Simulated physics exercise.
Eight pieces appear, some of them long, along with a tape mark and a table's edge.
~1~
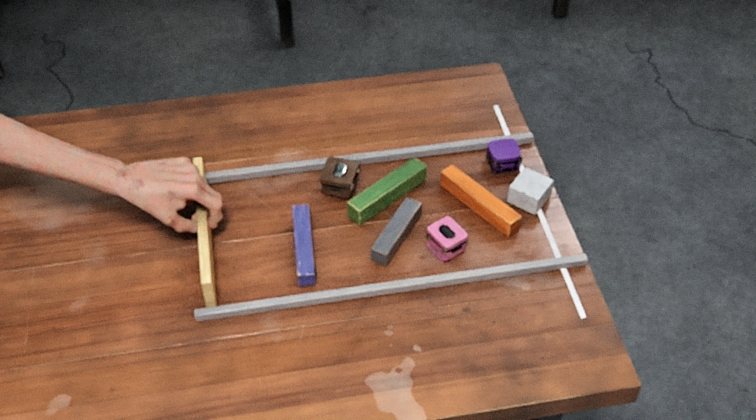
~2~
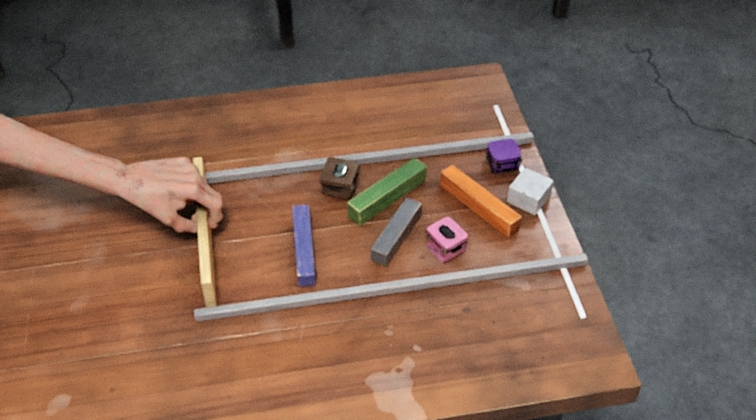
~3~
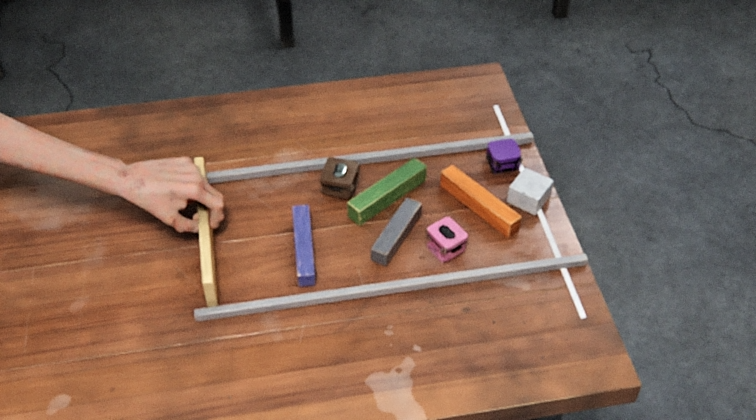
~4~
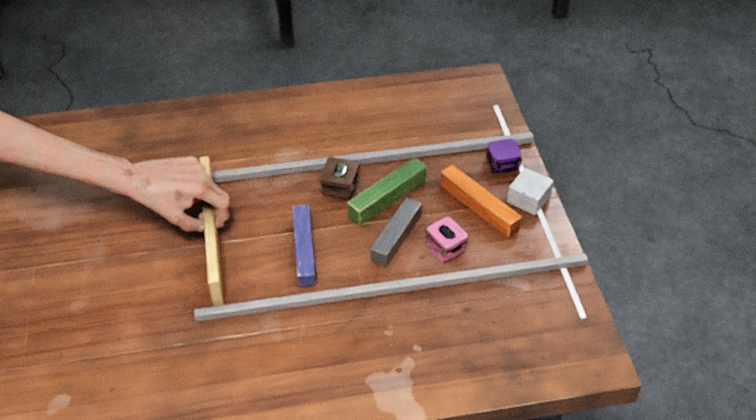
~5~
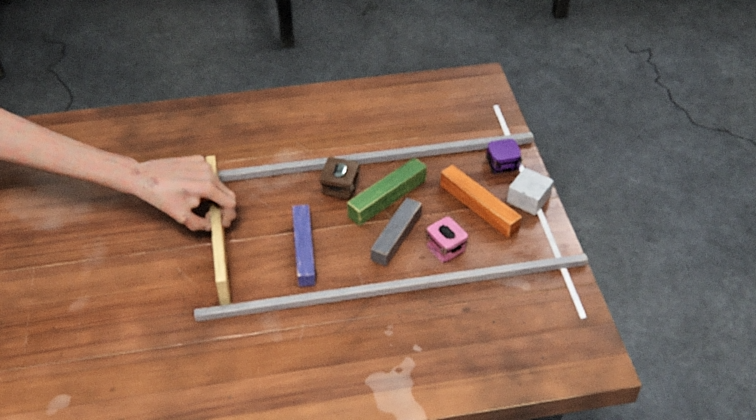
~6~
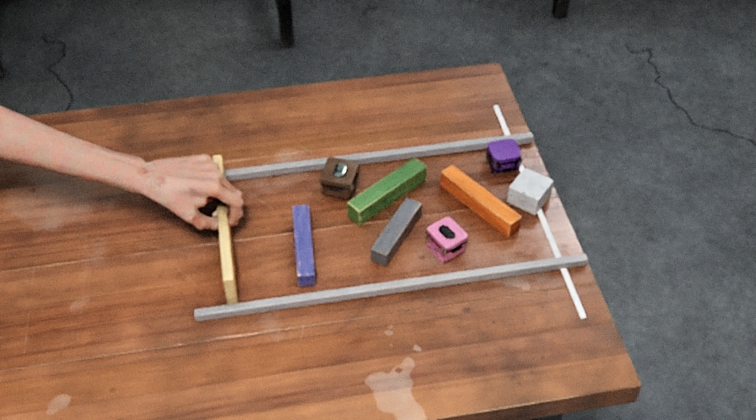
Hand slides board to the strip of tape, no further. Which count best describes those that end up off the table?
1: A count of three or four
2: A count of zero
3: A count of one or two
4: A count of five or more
The answer is 4.
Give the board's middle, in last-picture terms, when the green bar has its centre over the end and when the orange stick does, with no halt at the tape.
The middle is at (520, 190) when it's the green bar, and at (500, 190) when it's the orange stick.
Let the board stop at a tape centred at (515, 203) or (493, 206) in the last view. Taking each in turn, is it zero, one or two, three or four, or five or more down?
One after the other: 3 or 4, then 1 or 2.
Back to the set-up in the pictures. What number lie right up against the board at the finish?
2.
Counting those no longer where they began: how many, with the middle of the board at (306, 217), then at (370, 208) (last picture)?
So far 1, and 4 at the second.
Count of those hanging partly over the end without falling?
My count gives 1.
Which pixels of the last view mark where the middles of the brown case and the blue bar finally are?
The brown case at (533, 150), the blue bar at (551, 211).
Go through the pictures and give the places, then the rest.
In the first frame, white block (530, 191); purple case (504, 156); orange stick (480, 200); board (204, 230); tape (535, 200).
In the second frame, purple case (504, 157); blue bar (304, 245).
In the third frame, orange stick (480, 201); board (206, 230).
In the fourth frame, white block (530, 191); green bar (388, 191).
In the fifth frame, purple case (504, 157); grey bar (397, 231).
In the sixth frame, white block (530, 191); purple case (504, 157); orange stick (480, 201); board (225, 227); tape (535, 200).
Soon after, none off yet; white block at rest near (530, 191); purple case at rest near (504, 157); orange stick at rest near (480, 201).
In the end, the number that fall off is five or more; gone, grey bar, green bar, pink case, orange stick, purple case and white block.
